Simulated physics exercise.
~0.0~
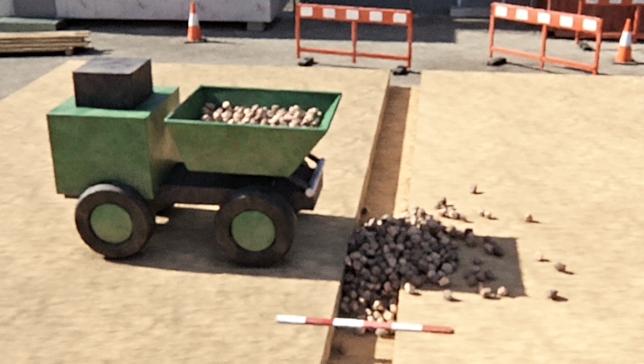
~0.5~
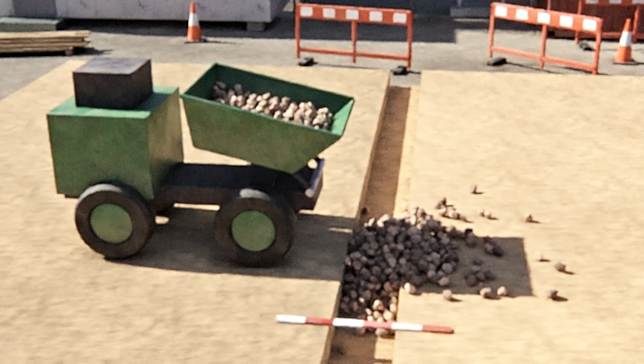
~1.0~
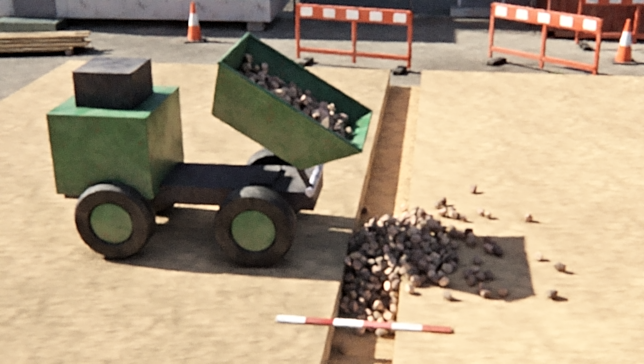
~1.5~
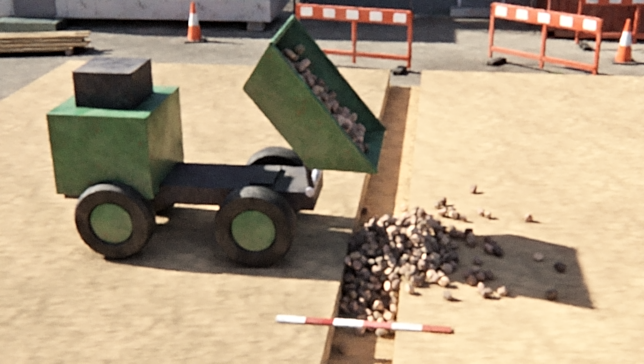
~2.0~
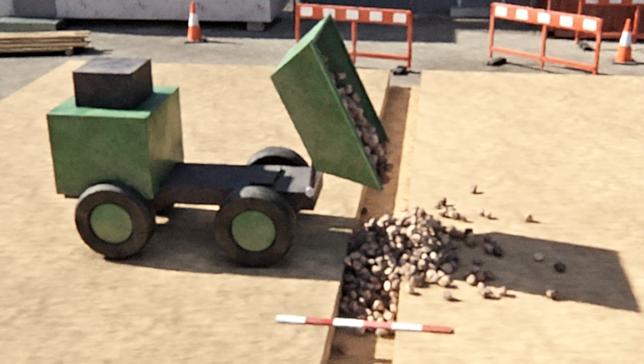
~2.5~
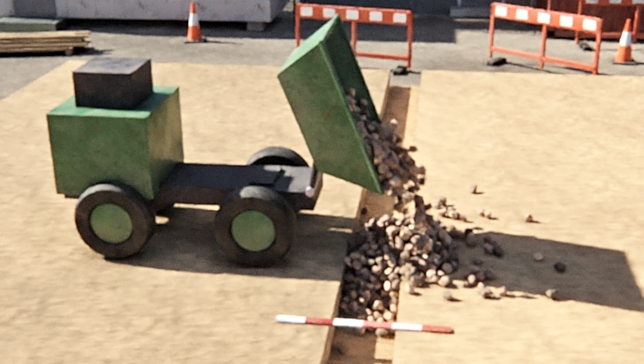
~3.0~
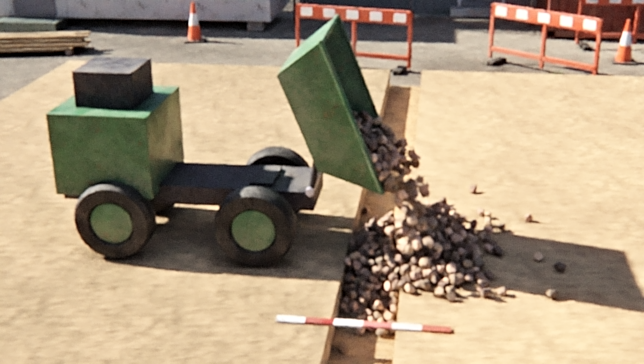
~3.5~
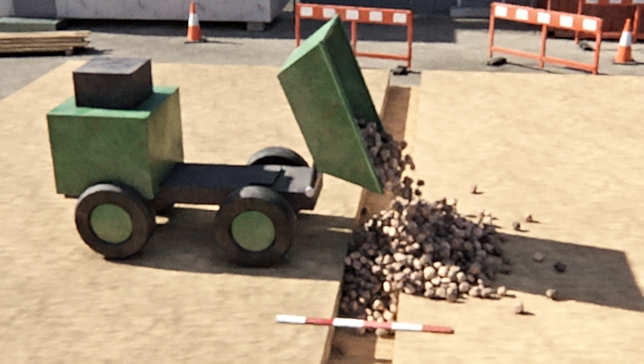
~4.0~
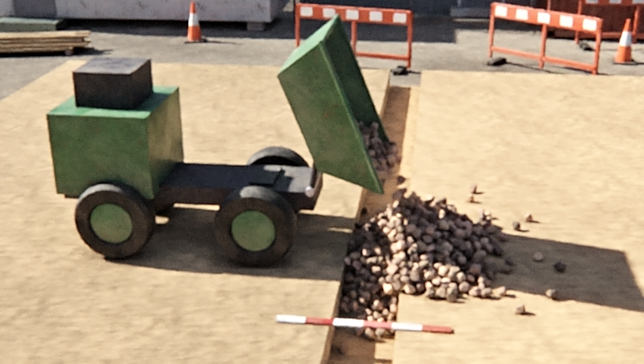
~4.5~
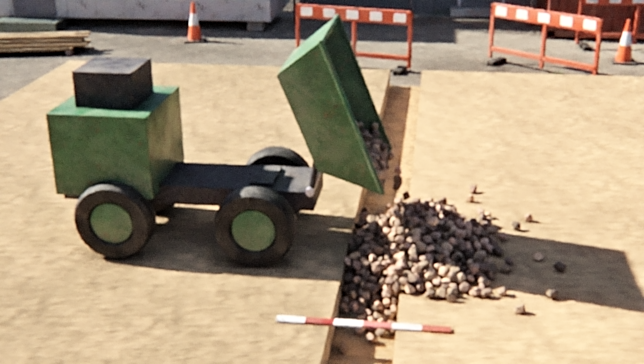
At first, a green dumper stands on sandy ground with its skip level and full of stones, while an earlier heap lies in and beyond a narrow trench in front. The skip tips steadily forward to the right, its rear rising as the load stays in place. Once it is steeply tilted, stones begin to slide towards the lower lip. They then pour onto the heap, which grows taller and spreads to the right. Finally the flow dies away, leaving the skip raised with some stones still inside and a larger pile across the trench.
